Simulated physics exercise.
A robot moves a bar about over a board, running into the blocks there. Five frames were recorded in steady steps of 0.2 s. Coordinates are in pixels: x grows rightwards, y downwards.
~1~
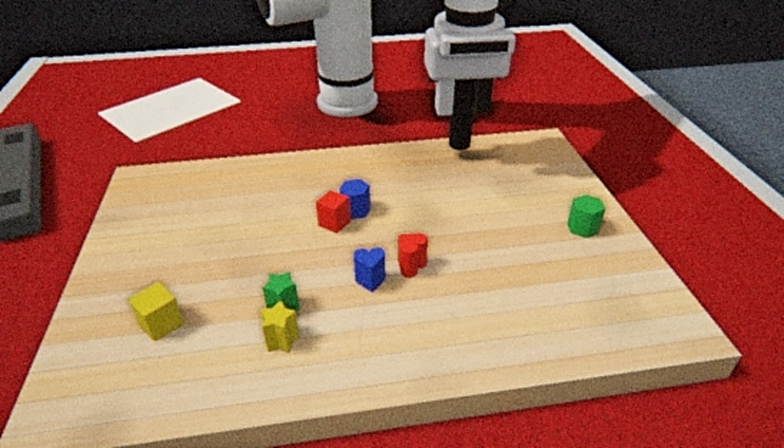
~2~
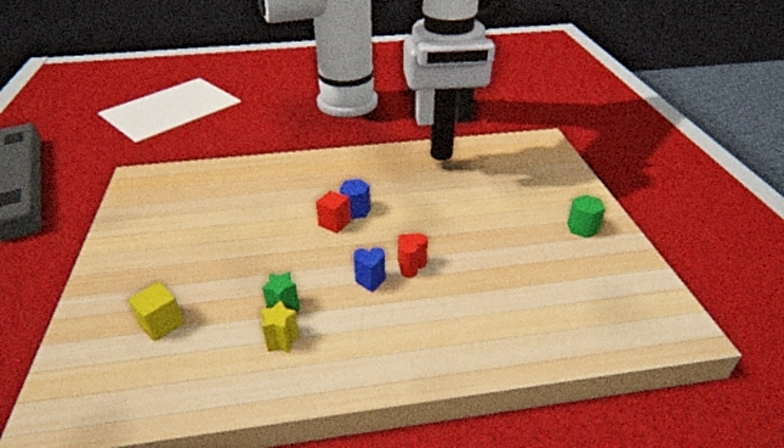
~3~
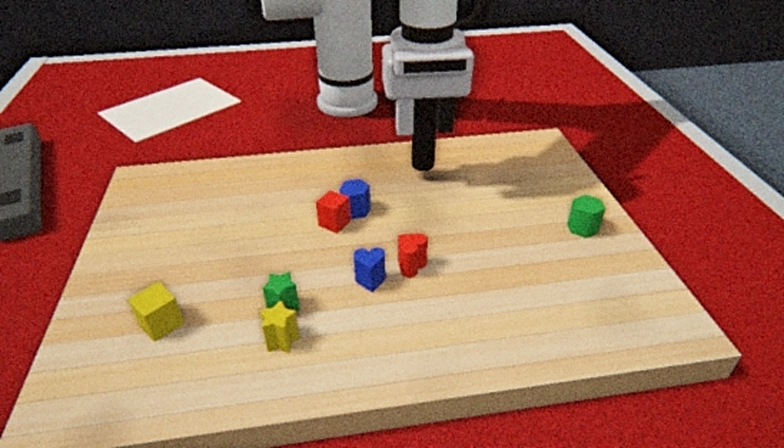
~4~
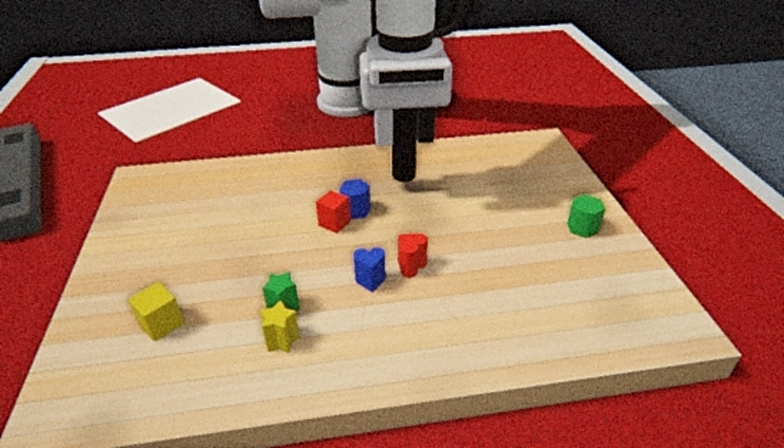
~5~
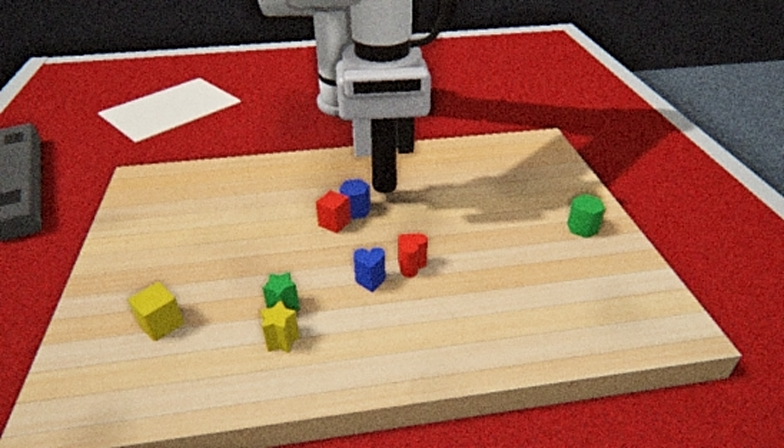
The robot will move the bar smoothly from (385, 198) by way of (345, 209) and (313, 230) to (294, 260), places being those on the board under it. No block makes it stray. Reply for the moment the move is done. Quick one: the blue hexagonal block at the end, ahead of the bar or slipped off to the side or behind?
Kept ahead.
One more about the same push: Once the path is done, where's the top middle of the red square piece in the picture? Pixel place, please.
Its top middle will sit at (244, 267).
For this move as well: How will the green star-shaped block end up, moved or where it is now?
By the last moment of the path, the green star-shaped block has stayed put.
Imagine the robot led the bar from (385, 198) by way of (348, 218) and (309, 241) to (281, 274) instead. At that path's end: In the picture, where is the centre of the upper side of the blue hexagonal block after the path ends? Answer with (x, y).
At (254, 235).
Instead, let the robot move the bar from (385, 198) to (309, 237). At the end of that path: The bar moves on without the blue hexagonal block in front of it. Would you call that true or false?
That claim is false.
On the path given first. One third of the way, bar (344, 198); red square piece (311, 213); blue hexagonal block (326, 198), turned 25° anticlockwise.
Two thirds of the way, bar (311, 220); red square piece (279, 239), turned 15° anticlockwise; blue hexagonal block (292, 222), turned 35° anticlockwise.
At the end, bar (293, 249); green star-shaped block still; red square piece (244, 267); blue hexagonal block (267, 250), turned 10° anticlockwise.
